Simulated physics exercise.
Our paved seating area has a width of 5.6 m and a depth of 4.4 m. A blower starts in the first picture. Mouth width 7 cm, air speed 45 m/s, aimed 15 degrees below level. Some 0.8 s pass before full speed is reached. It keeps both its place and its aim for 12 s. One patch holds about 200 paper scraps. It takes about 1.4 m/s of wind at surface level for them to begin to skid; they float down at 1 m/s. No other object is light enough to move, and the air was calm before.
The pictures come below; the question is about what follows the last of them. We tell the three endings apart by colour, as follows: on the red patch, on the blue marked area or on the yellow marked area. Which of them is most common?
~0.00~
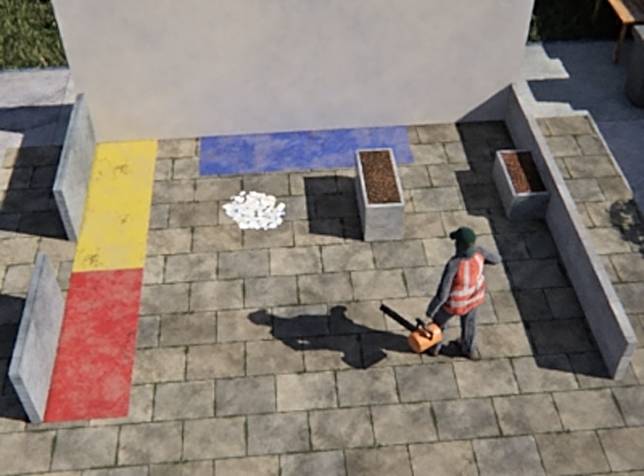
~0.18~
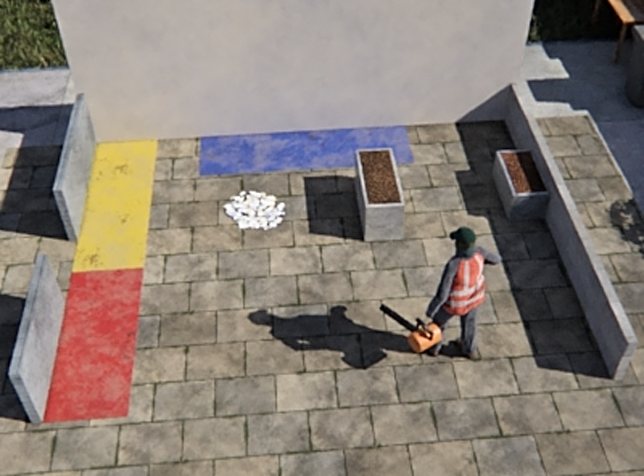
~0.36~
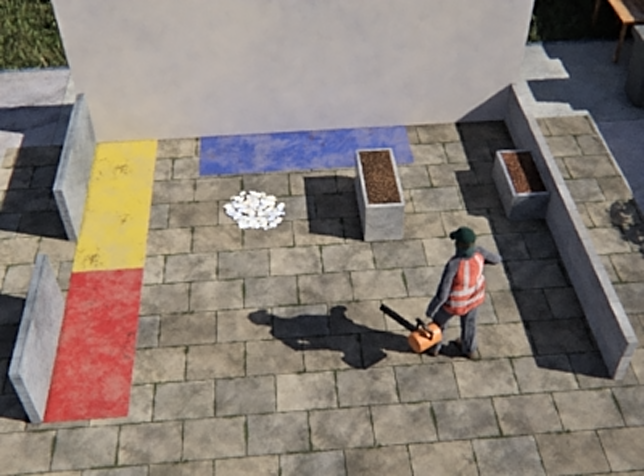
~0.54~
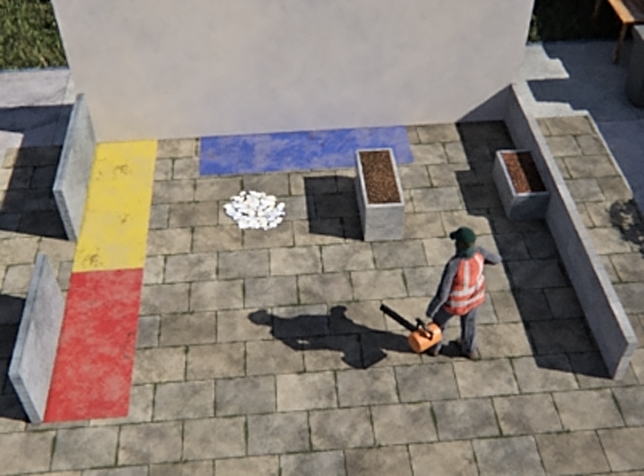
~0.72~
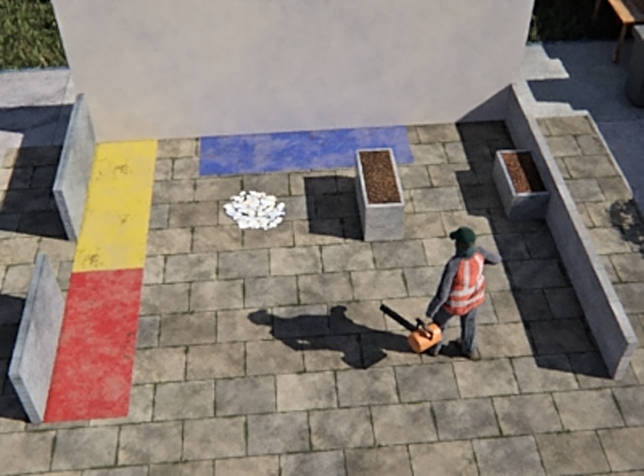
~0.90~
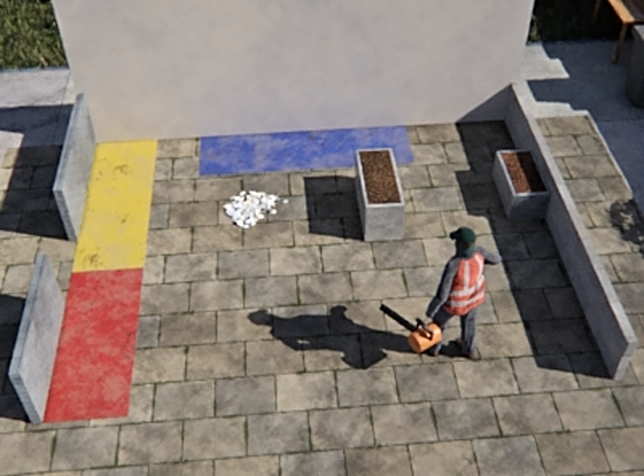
My pick is yellow.
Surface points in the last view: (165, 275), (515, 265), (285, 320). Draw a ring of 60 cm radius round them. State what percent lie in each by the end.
First spot near 0 %, second near 0 %, third near 0 %.
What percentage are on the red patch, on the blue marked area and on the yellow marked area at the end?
About 0 % red, 1 % blue, 100 % yellow.
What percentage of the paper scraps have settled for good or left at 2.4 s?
The share is roughly 5 %.
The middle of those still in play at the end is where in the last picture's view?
Roughly at (98, 146).
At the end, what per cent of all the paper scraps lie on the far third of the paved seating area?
Something close to 100 % ends up there.
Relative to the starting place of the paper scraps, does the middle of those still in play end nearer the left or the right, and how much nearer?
I'd say a left-hand move of around 2.0 m.
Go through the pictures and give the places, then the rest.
In the first frame, the middle of the paper scraps is near (251, 211), none has stirred yet and the mouth of the blower is at (383, 307).
In the second frame, the middle of the paper scraps is near (251, 210), none has stirred yet, the blue marked area is centred on (305, 150), the yellow marked area is centred on (118, 200) and the red patch is centred on (98, 339).
In the third frame, the middle of the paper scraps is near (251, 210), none has stirred yet, the top of a planter is at (379, 176) and the top of a planter is at (523, 172).
In the fourth frame, the middle of the paper scraps is near (251, 210) and none has stirred yet.
In the fifth frame, the middle of the paper scraps is near (251, 210) and none has stirred yet.
In the sixth frame, the middle of the paper scraps is near (253, 207), the farthest in sight from the blower is at (233, 198) and about 30 % have left their places.
After 2.4 s the count stands so, 4 % are on the blue marked area, 89 % on the yellow marked area and 0 % on the red patch; the middle of those still in play is near (107, 144).
After 3.8 s the count stands so, 1 % are on the blue marked area, 96 % on the yellow marked area and 0 % on the red patch; the middle of those still in play is near (98, 145).
After 6.6 s the count stands so, 1 % are on the blue marked area, 98 % on the yellow marked area and 0 % on the red patch; the middle of those still in play is near (99, 143).
After 12.0 s, at the end, 1 % are on the blue marked area, 98 % on the yellow marked area and 0 % on the red patch; the middle of those still in play is near (98, 146).
